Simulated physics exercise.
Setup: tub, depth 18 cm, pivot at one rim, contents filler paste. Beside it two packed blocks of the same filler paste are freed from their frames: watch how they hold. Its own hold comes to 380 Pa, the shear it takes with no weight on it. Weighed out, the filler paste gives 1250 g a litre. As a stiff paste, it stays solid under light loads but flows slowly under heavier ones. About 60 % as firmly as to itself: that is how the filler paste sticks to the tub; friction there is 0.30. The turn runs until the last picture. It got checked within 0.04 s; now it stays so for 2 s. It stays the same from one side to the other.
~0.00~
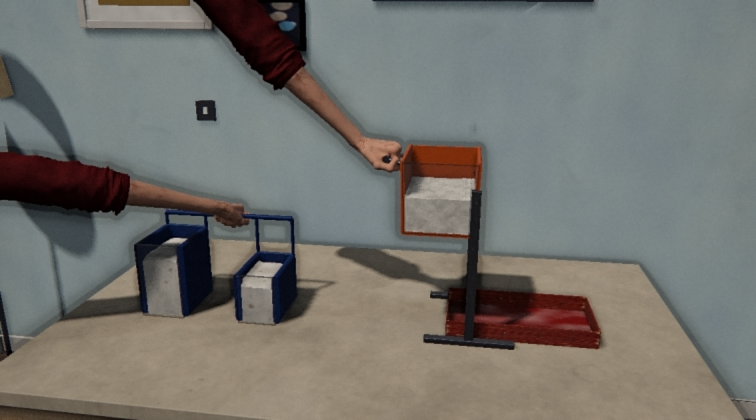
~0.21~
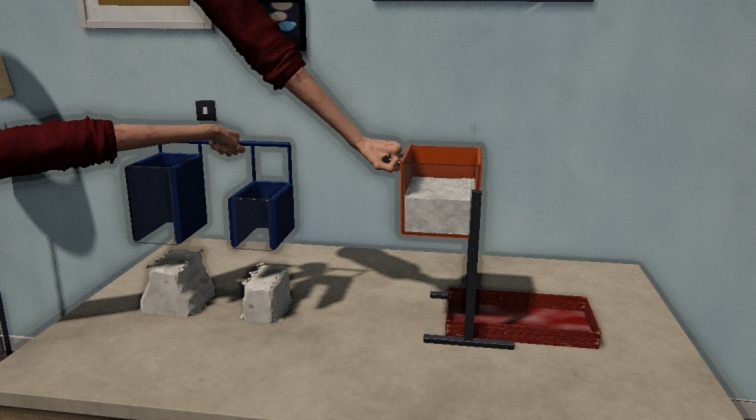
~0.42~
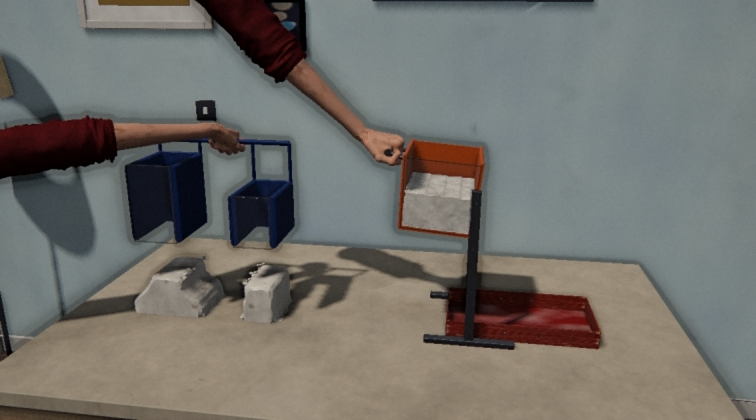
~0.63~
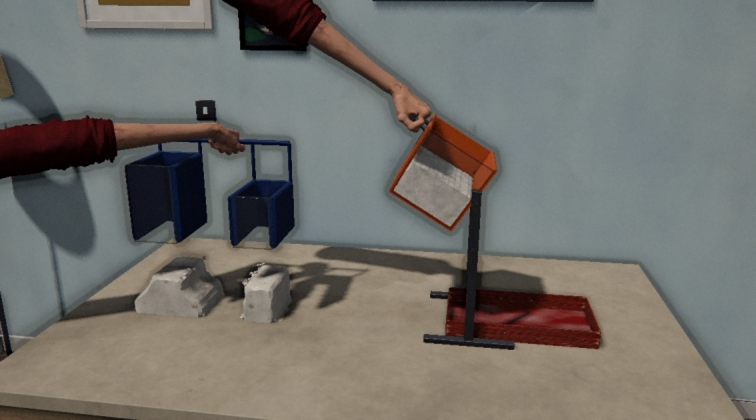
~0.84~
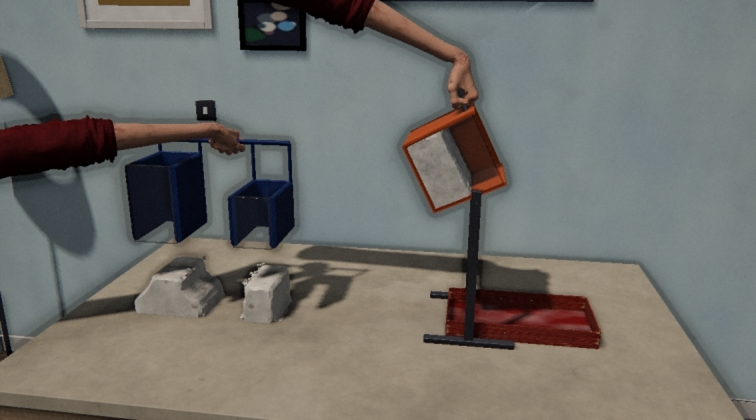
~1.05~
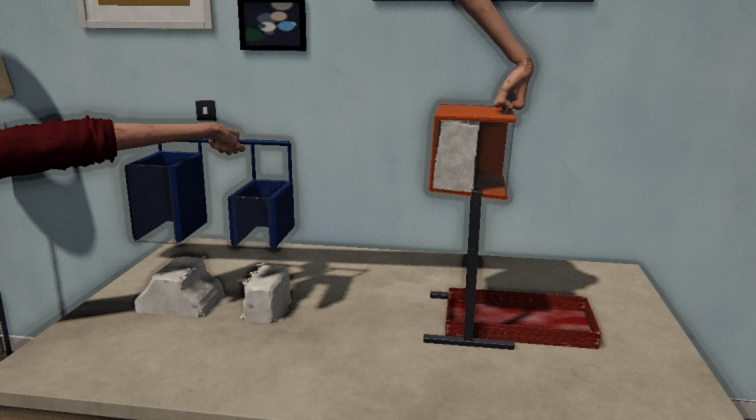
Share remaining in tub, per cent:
Near 74 percent.
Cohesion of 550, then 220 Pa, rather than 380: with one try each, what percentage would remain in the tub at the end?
Going in order, it's 100 % and then 60 %.
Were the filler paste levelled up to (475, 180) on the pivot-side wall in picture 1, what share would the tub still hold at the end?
Then about 50 %.
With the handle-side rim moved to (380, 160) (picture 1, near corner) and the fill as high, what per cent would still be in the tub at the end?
In that case some 55 per cent.
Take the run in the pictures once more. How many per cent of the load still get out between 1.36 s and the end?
16 %.
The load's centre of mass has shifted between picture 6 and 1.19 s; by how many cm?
About 4 cm.
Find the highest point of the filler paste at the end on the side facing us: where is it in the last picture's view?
It ends up highest close to (454, 162).
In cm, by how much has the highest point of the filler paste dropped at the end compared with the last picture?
10 cm.
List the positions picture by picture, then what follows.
Handle-side rim at (404, 162), tilt 0 degrees; highest point of the filler paste at (474, 200); test blocks 18 cm, 12 cm high (left to right), in the first frame.
Handle-side rim at (404, 162), tilt 0 degrees; highest point of the filler paste at (474, 200); test blocks 14 cm, 11 cm high (left to right), in the second frame.
Handle-side rim at (407, 157), tilt 4 degrees; highest point of the filler paste at (407, 192); test blocks 12 cm, 11 cm high (left to right), in the third frame.
Handle-side rim at (431, 130), tilt 31 degrees; highest point of the filler paste at (413, 162); test blocks 12 cm, 11 cm high (left to right), in the fourth frame.
Handle-side rim at (474, 115), tilt 63 degrees; highest point of the filler paste at (441, 135); test blocks 12 cm, 11 cm high (left to right), in the fifth frame.
Handle-side rim at (515, 123), tilt 92 degrees; highest point of the filler paste at (444, 123); test blocks 12 cm, 11 cm high (left to right), in the sixth frame.
By 1.19 s, the tub is at 92 degrees and holds 100 %.
By 1.36 s, the tub is at 92 degrees and holds 90 %.
By 1.53 s, the tub is at 92 degrees and holds 78 %.
By 1.70 s, the tub is at 92 degrees and holds 75 %.
By 3.05 s, at the end, the tub is at 92 degrees and holds 74 %.
